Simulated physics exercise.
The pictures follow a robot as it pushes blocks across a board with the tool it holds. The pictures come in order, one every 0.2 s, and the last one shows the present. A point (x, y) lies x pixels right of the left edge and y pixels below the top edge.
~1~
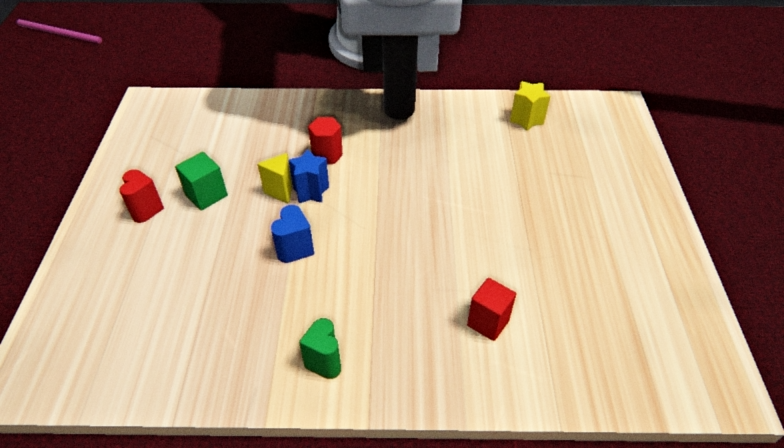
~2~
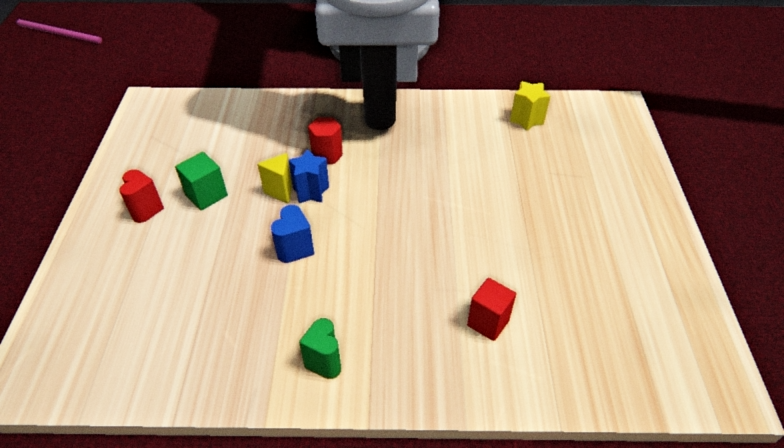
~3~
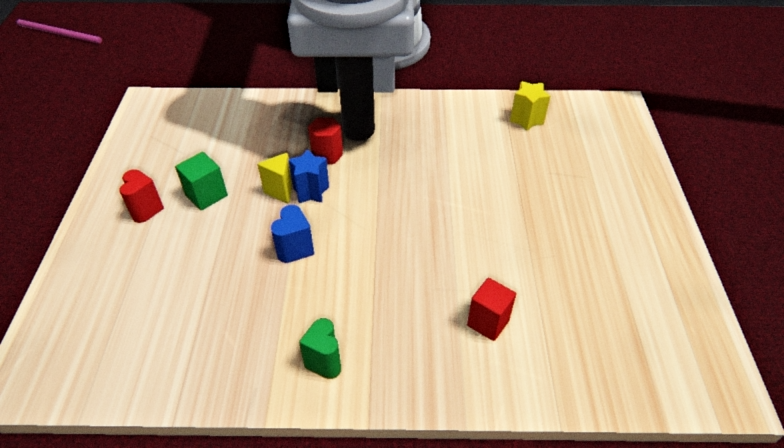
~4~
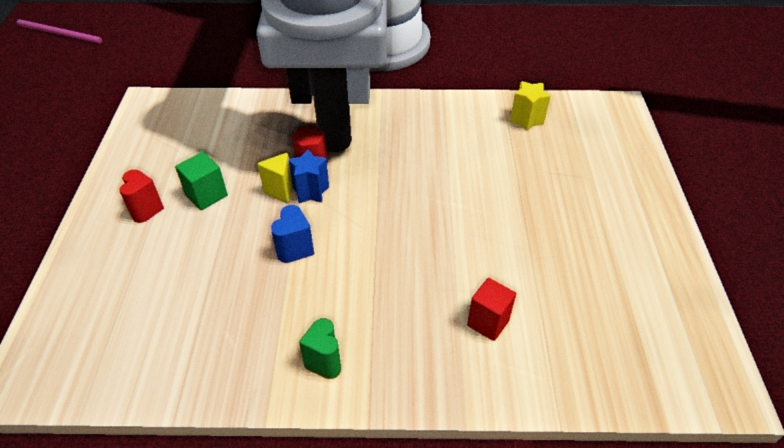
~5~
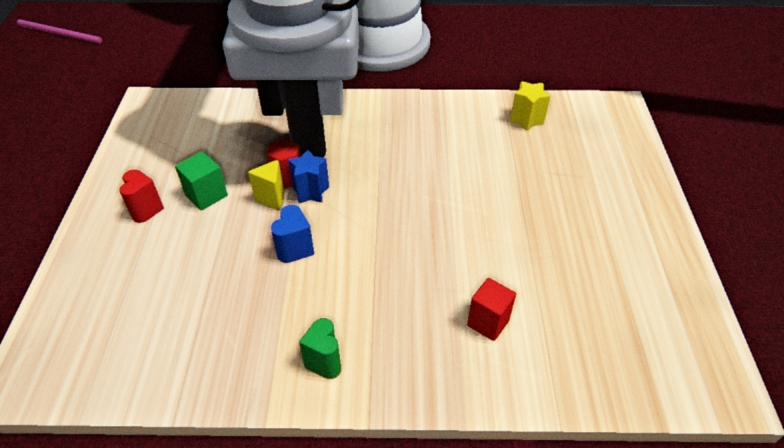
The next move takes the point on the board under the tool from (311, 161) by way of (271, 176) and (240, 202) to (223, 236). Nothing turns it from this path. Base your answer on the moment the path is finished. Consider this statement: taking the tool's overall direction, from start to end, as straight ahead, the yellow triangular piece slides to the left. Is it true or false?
The claim holds.
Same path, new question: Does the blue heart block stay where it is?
Answer: Yes.
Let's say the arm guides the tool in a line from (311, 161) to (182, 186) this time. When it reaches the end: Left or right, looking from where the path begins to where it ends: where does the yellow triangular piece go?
The shift is to the left of that direction.
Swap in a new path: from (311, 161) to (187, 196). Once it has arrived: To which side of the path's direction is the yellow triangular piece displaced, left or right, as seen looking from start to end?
It slides leftward.
On the path given first. One third of the way, tool at (269, 170); yellow triangular piece at (248, 194), turned 25° anticlockwise; red six-sided block at (246, 170), turned 40° anticlockwise.
Two thirds of the way, tool at (238, 195); green square piece at (193, 167), turned 15° clockwise; yellow triangular piece at (248, 208), turned 35° anticlockwise; red six-sided block at (226, 198), turned 100° anticlockwise.
At the end, tool at (221, 229); green square piece at (192, 167), turned 15° clockwise; yellow triangular piece at (250, 212), turned 50° anticlockwise; red six-sided block at (212, 235), turned 110° anticlockwise; blue heart block in place; blue star-shaped block in place.
